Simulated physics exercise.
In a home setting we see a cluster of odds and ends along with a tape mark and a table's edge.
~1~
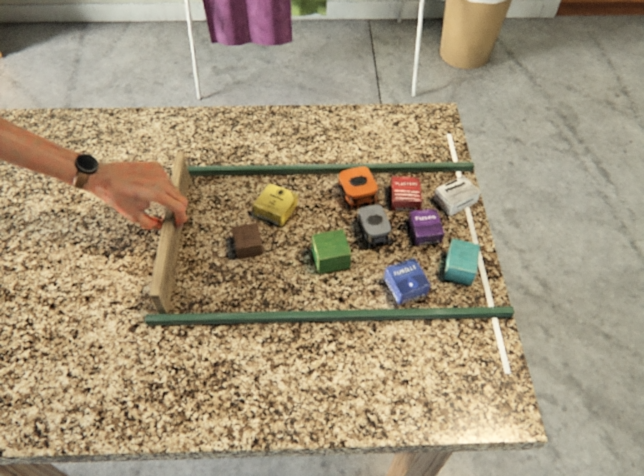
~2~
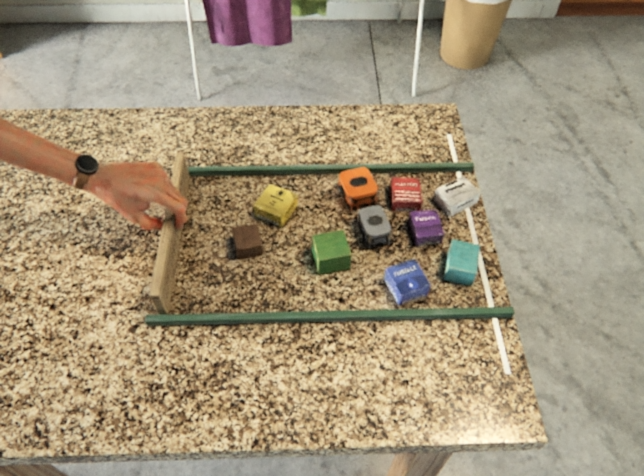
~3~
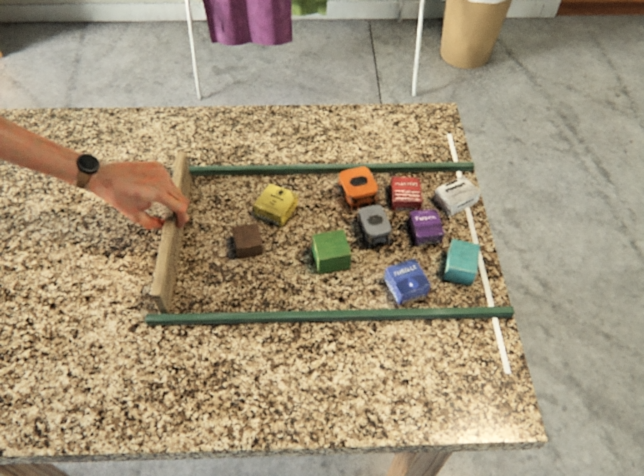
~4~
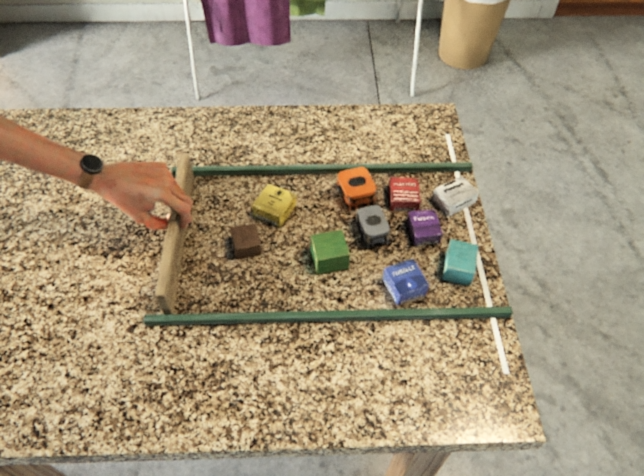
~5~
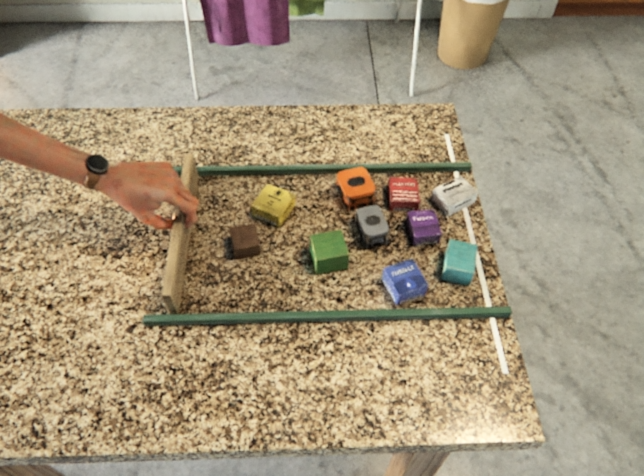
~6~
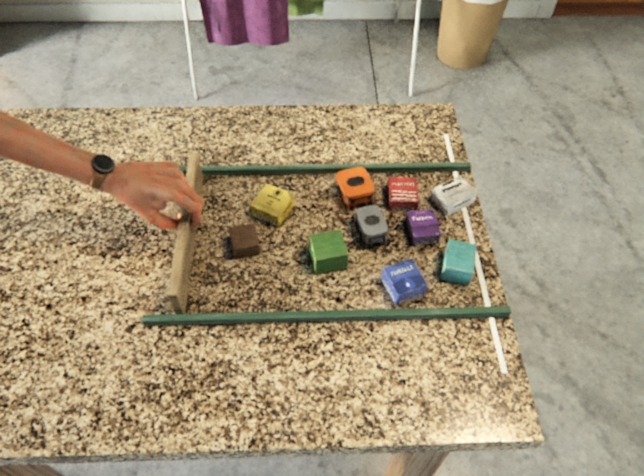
A hand wearing a dark watch slowly slid a wooden board a short way right between two green rails on a speckled table, while the colourful small blocks and cases ahead of it stayed put.
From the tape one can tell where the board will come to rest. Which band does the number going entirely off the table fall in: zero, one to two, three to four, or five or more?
Pretty sure the pieces that leave the surface number five or more this time.
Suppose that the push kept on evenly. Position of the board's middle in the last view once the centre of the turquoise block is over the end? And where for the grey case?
First one: Around (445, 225). Other one: Around (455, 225).
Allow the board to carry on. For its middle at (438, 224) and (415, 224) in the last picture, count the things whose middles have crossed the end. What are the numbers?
That gives counts of 3 and 2, in that order.
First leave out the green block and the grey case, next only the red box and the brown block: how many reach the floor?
Counts - first: 5, second: 5.
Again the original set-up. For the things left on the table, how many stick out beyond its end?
The count is 4.
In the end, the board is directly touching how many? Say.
The count in contact is 4.
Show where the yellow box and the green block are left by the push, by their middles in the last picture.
The first near (479, 195), the second near (497, 259).
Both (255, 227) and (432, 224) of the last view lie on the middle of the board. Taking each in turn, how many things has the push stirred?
Tally: 2; 10.
A little later, none off yet; white box at rest near (454, 196); turquoise block at rest near (459, 262); purple box at rest near (423, 227).
Next, none off yet; white box shifted a little near (466, 196); turquoise block at rest near (459, 262); purple box at rest near (424, 227).
Later still, two off so far; white box dropping near (401, 369); turquoise block shifted about its own width near (482, 261); purple box shifted well along near (488, 219).
When it is over, the number that fall off is five or more; down, orange case, grey case, red box, purple box, turquoise block and white box.
